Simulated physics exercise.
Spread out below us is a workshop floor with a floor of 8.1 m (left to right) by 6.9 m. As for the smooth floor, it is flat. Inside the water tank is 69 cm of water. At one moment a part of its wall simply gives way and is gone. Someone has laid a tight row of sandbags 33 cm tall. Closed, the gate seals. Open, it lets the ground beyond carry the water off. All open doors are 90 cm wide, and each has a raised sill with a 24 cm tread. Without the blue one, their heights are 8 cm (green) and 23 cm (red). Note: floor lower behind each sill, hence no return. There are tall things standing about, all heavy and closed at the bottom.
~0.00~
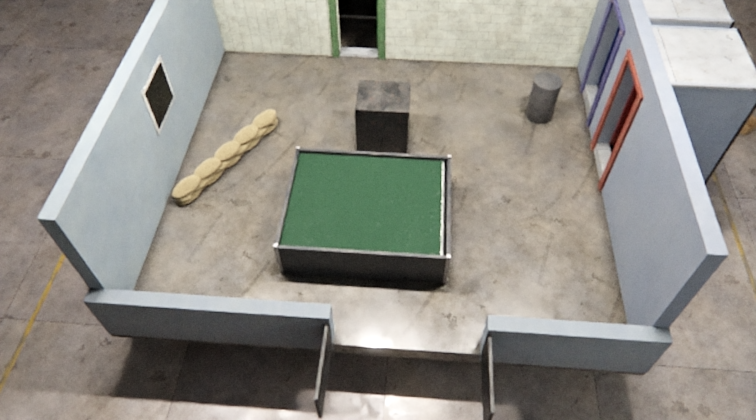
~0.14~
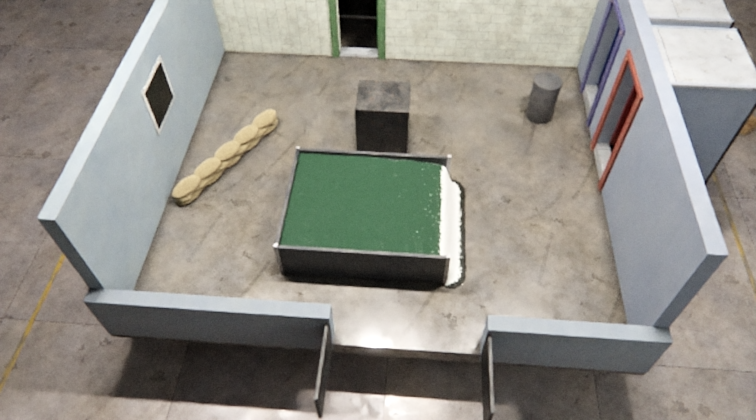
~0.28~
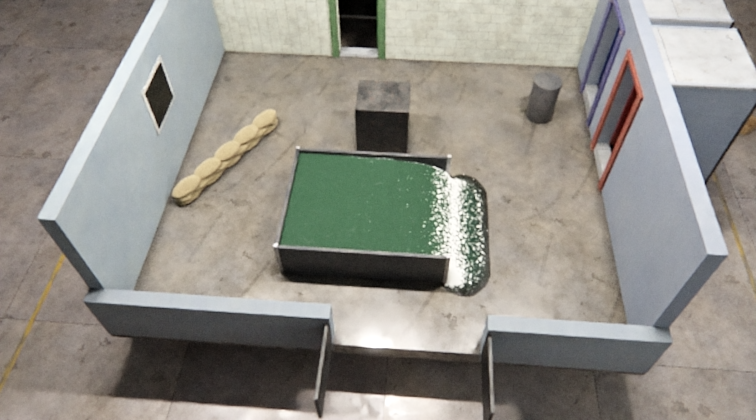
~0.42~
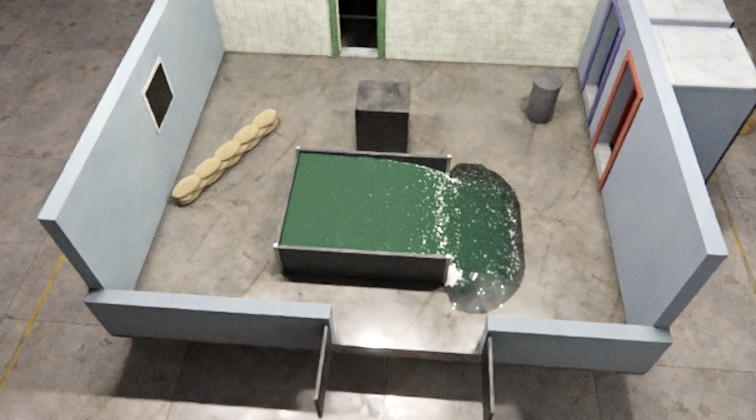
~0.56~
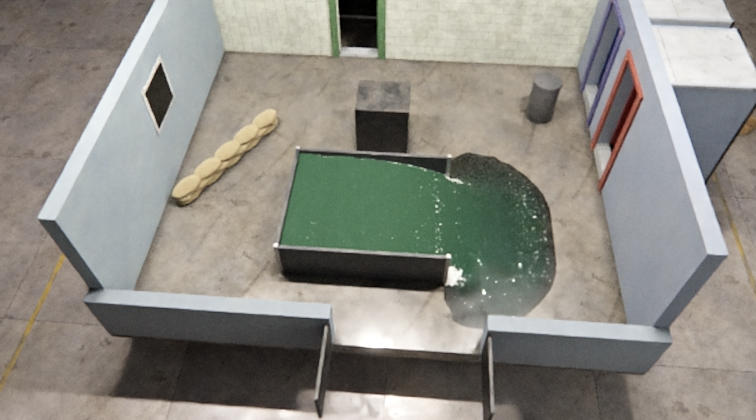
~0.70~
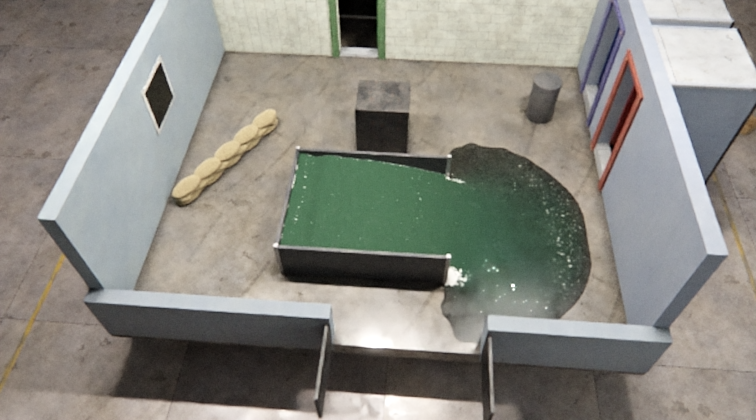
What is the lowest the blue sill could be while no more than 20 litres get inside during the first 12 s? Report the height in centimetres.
About 14 cm.
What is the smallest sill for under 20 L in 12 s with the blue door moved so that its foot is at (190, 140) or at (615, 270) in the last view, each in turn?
You'd want about 14.0 cm there first, then about 34 cm.
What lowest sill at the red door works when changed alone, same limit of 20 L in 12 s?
The red door needs around 22 cm.
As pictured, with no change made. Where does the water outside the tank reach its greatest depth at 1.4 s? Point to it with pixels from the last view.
Near (603, 245).
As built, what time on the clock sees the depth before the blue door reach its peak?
I'd guess close to 3.8 seconds.
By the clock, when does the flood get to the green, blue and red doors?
Times: Green = 4.5 s, blue = 1.8 s, red = 1.1 s.
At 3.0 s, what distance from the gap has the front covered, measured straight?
Roughly 5.6 m from the gap.
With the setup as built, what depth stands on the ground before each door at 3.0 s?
Depths, in cm - green: 0, blue: 17, red: 26.
After 1.4 s water covers 25 % of the floor, deepest (40 cm) near (603, 245); it has not reached the blue door.
After 3.0 s water covers 30 % of the floor, deepest (40 cm) near (603, 245); 17 cm at the blue door, 0 litres in over its 26 cm sill.
After 12.0 s water covers 95 % of the floor, deepest (18 cm) near (194, 182); 7 cm at the blue door, 0 litres in over its 26 cm sill.
At the blue door as built, the water arrived by 1.9 s and peaked near 21 cm at 3.8 s.
Run again over the same 12 s with other heights there, 38 litres in over 12 cm, 11 litres over 16 cm. The limit of 20 litres is kept from about 14 cm up.
